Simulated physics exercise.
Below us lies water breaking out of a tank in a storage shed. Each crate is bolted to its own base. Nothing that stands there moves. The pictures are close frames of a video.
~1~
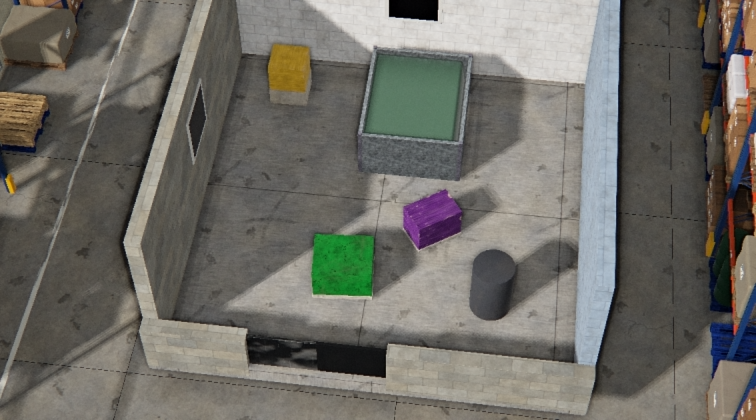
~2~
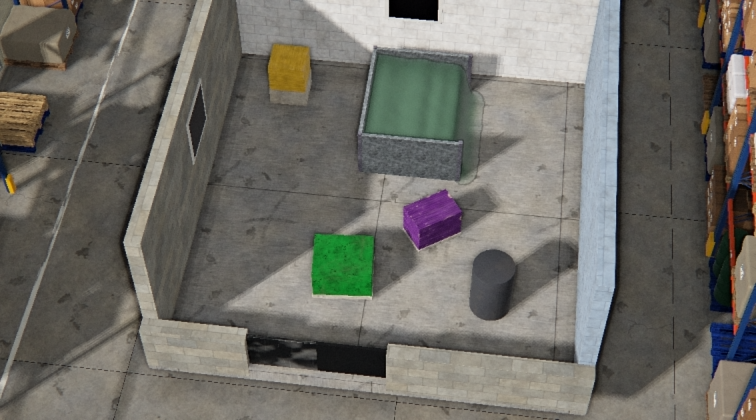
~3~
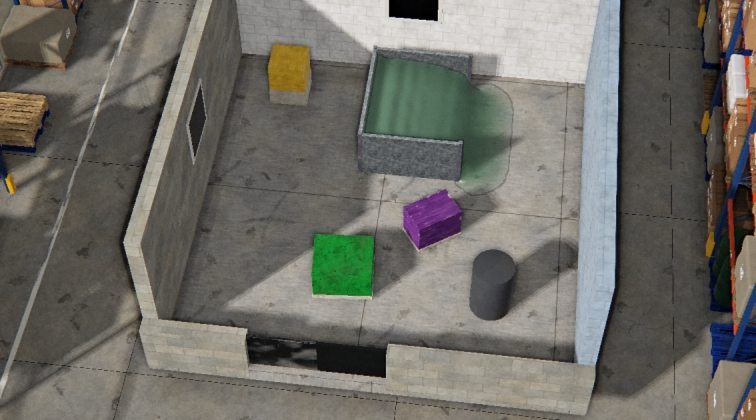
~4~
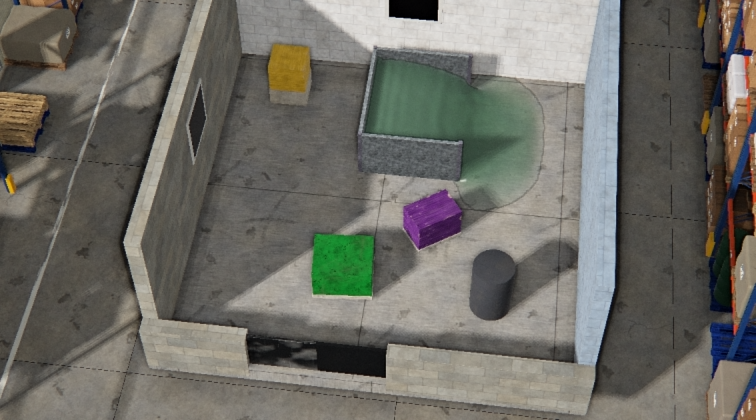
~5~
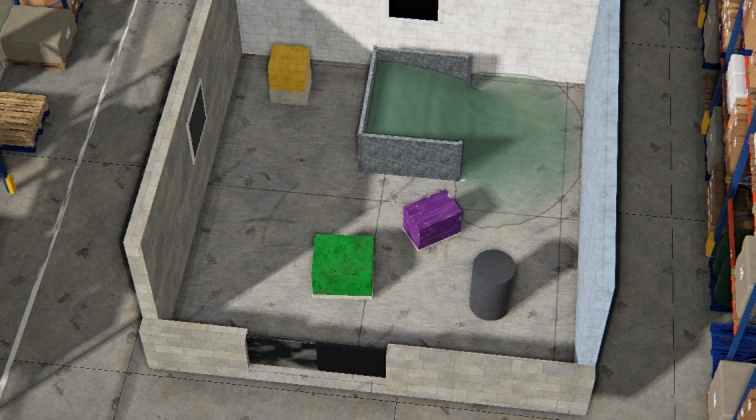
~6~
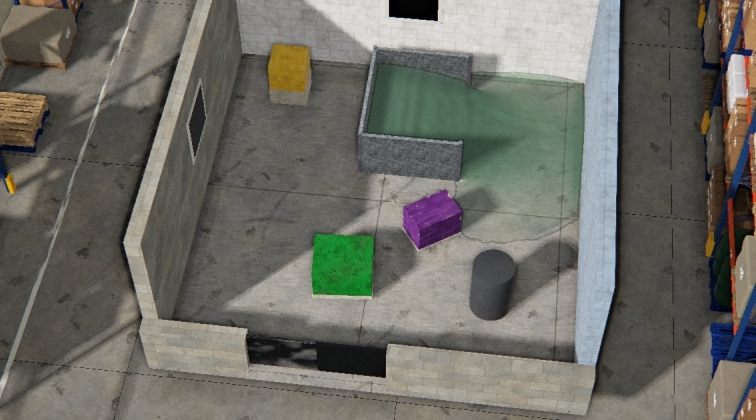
Green-tinted water sits still in a gray tank inside a roofless storage shed, then begins pouring out through the tank's open right side. It fans across the concrete floor, spreading to the right-hand wall and forward past the purple crate, while the green block, yellow box and dark cylinder stay still.
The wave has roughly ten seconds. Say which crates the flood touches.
In the end: The purple crate is soaked; the green crate is soaked; the yellow crate keeps dry.
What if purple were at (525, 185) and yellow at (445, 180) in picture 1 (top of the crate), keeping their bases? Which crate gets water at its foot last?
Last comes the green-painted one.
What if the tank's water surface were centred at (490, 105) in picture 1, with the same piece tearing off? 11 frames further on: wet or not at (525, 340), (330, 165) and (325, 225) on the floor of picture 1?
One after the other: Flooded, no water, dry.
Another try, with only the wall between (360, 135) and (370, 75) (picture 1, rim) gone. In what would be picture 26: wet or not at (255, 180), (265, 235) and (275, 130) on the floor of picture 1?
One after the other: Wet, flooded, flooded.
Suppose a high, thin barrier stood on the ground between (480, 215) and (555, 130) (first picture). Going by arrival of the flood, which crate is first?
That is the purple-painted one.
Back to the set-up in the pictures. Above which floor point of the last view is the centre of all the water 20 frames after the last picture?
Roughly at (483, 188).
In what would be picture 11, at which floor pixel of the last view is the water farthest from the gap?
Close to (569, 309).
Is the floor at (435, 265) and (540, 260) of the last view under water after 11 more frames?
In that order: Dry, covered.
A moment on, water covers 25 % of the floor; the purple crate water round its plinth, the green crate not reached, the yellow crate not reached.
Next, water covers 30 % of the floor; the purple crate water round its plinth, the green crate not reached, the yellow crate not reached.
Then, water covers 55 % of the floor; the purple crate water round its plinth, the green crate water round its plinth, the yellow crate water round its plinth.
Later, water covers 85 % of the floor; the purple crate water round its plinth, the green crate water round its plinth, the yellow crate water round its plinth.
In the end, water covers 100 % of the floor; the purple crate was topped, the green crate was topped, the yellow crate stayed above the water.
